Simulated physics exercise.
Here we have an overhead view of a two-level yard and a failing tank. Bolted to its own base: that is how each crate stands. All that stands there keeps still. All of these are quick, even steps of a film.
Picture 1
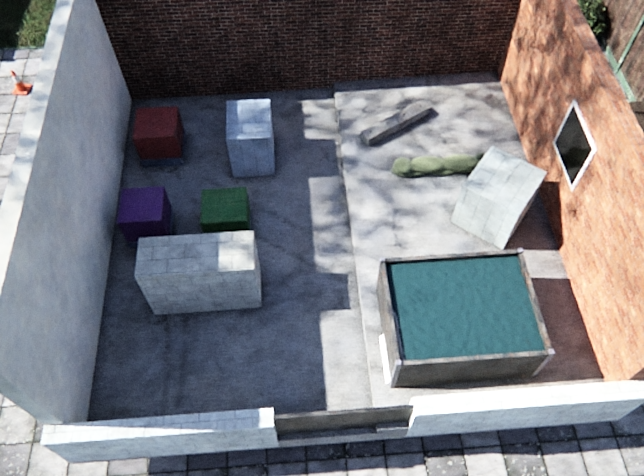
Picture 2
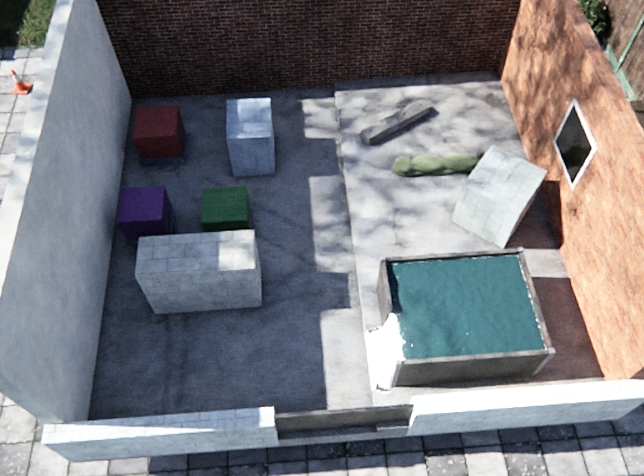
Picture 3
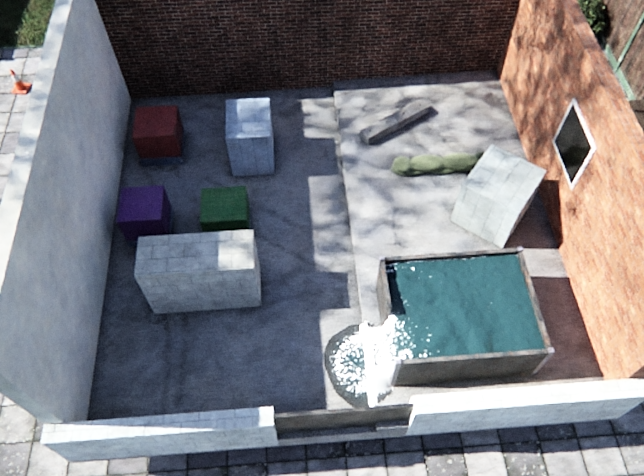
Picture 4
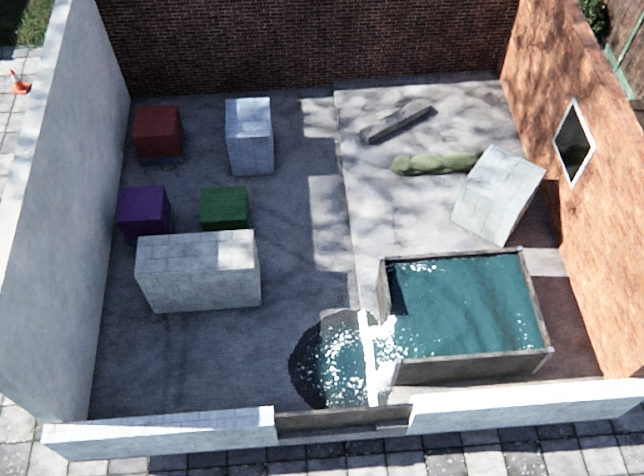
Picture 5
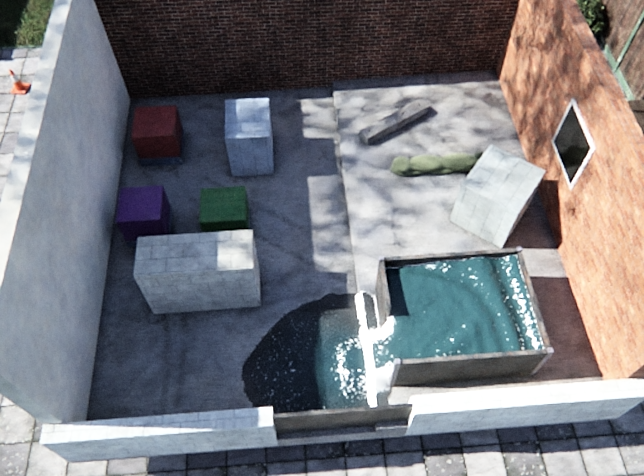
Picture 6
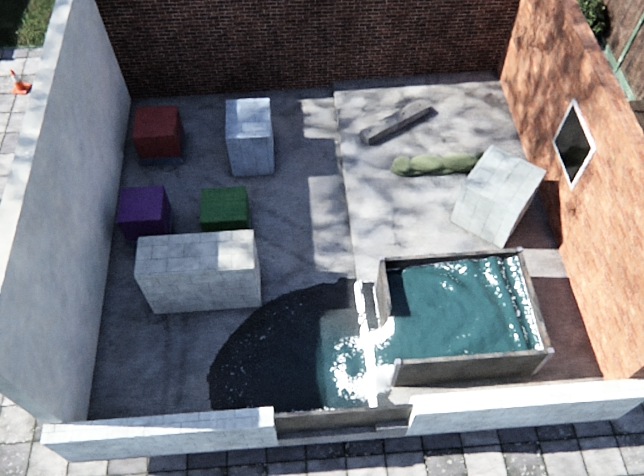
We see a walled yard with coloured crates, pale blocks and a tank of blue-green water, whose left side opens as foaming water pours out and spreads leftward across the lower paving in a widening dark pool.
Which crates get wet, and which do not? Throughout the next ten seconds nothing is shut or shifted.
The red crate is protected; the purple crate is exposed; the green crate is exposed.
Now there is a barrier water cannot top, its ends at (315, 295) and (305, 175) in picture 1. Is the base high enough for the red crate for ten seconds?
For red: Untouched.
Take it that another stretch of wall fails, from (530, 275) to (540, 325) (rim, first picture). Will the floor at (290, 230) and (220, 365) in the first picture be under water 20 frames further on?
I'd expect the first point to stay dry and the second point to be reached.
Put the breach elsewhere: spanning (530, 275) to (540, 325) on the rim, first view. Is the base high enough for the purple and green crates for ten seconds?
Observed: Purple stays clear; green is doused.
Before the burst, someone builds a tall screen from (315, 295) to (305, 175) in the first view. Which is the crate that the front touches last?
I'd go with the one in red.
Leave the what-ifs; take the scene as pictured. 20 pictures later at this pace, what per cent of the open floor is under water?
Roughly 35 per cent.
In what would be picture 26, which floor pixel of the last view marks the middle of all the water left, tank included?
Somewhere around (278, 330) in the last view.
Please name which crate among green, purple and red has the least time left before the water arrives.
Answer: The crate marked green.
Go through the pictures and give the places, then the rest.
The first frame shows the water tank at (462, 307) is whole and still.
In the second frame, water pours out at (393, 349) and has run to (378, 385).
In the third frame, the front is at (331, 352), out from the gap at (392, 350).
In the fourth frame, water pours out at (391, 350) and has run to (296, 374).
In the fifth frame, water pours out at (391, 350) and has run to (250, 374).
In the sixth frame, the front is at (217, 402), out from the gap at (391, 350).
A moment on, water covers 20 % of the floor; the red crate not reached, the purple crate not reached, the green crate water round its plinth.
Next, water covers 25 % of the floor; the red crate not reached, the purple crate water round its plinth, the green crate water round its plinth.
Then, water covers 35 % of the floor; the red crate water round its plinth, the purple crate water round its plinth, the green crate water round its plinth.
Later, water covers 50 % of the floor; the red crate water round its plinth, the purple crate water round its plinth, the green crate water round its plinth.
In the end, water covers 60 % of the floor; the red crate stayed above the water, the purple crate was topped, the green crate was topped.
